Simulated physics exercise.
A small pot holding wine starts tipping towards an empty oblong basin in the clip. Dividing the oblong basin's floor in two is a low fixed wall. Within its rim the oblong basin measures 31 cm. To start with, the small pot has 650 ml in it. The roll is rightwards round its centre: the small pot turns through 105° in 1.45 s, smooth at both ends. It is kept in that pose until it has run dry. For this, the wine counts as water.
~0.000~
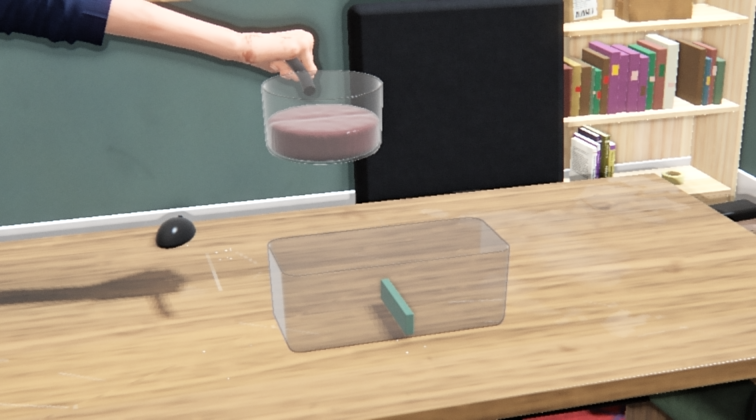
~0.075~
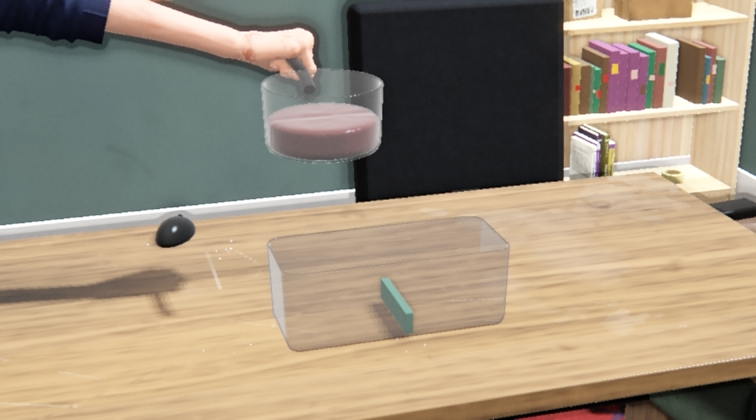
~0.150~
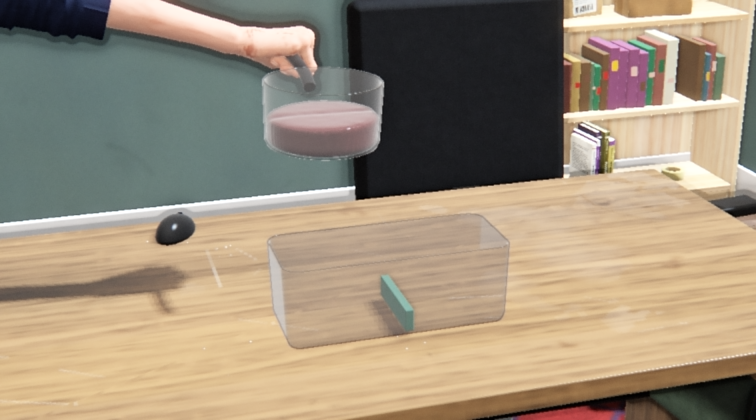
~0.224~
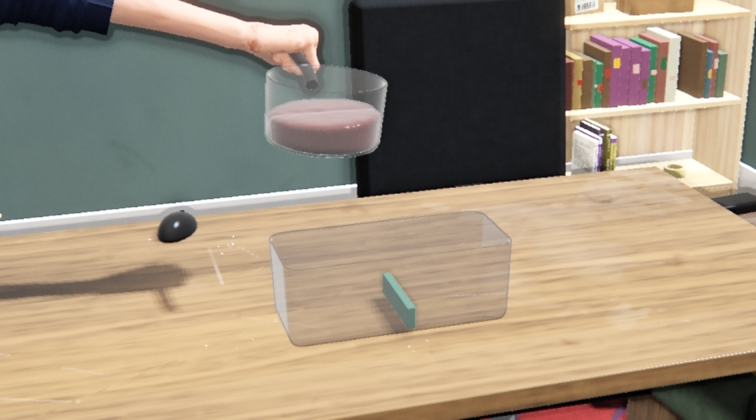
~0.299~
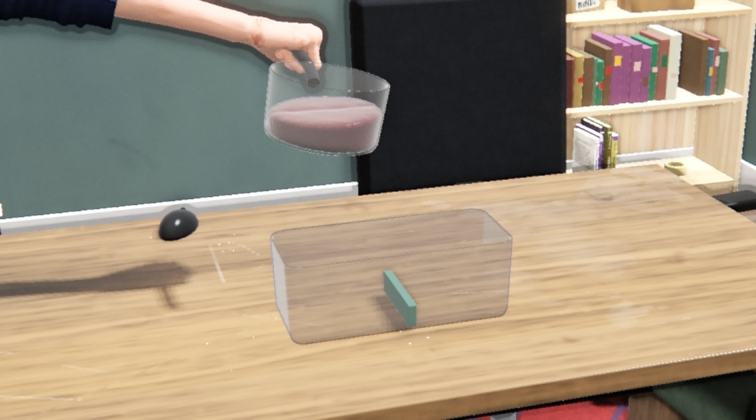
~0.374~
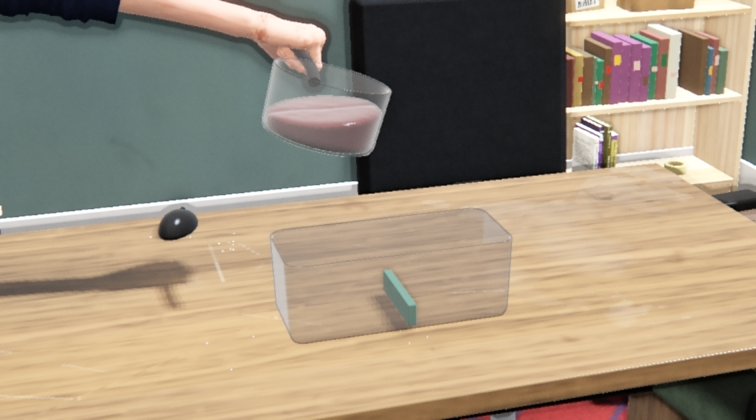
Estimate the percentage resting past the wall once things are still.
I would say roughly 82 percent.
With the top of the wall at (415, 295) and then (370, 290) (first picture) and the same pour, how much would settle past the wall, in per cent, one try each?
55 per cent first, 95 per cent second.
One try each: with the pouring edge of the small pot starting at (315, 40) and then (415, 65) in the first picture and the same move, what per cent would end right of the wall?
Try 1: Approx. 15 %; try 2: Approx. 85 %.
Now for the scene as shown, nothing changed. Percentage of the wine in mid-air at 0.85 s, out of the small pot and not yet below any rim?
I'd put it at about 24 percent.
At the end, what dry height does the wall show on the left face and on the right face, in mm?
About 26 mm left, about 0 mm right.
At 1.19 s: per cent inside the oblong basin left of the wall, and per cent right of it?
Around 4 on the left and around 58 on the right.
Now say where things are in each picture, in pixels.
In the first frame, it leans 0°; its right rim is at (379, 81); the wine meets the walls at (267, 123) and (376, 113); the oblong basin's rim runs from (275, 259) to (495, 234); the wall's top is at (397, 297).
In the second frame, it leans 1°; its right rim is at (379, 81); the wine meets the walls at (266, 122) and (375, 112).
In the third frame, it leans 3°; its right rim is at (380, 80); the wine meets the walls at (266, 119) and (375, 110).
In the fourth frame, it leans 6°; its right rim is at (383, 81); the wine meets the walls at (268, 116) and (377, 108).
In the fifth frame, it leans 11°; its right rim is at (386, 84); the wine meets the walls at (268, 114) and (378, 106).
In the sixth frame, it leans 16°; its right rim is at (387, 89); the wine meets the walls at (265, 114) and (379, 105).
By 0.85 s the tilt is 66° and 74 per cent is still to pour, 0 is left of the wall and 2 right of it.
By 1.19 s the tilt is 97° and 19 per cent is still to pour, 4 is left of the wall and 57 right of it.
By 1.56 s the tilt is 105° and 1 per cent is still to pour, 10 is left of the wall and 85 right of it.
By 1.95 s the tilt is 105° and 0 per cent is still to pour, 17 is left of the wall and 83 right of it.
At rest 17 per cent lies left of the wall, 82 right of it and 1 outside.
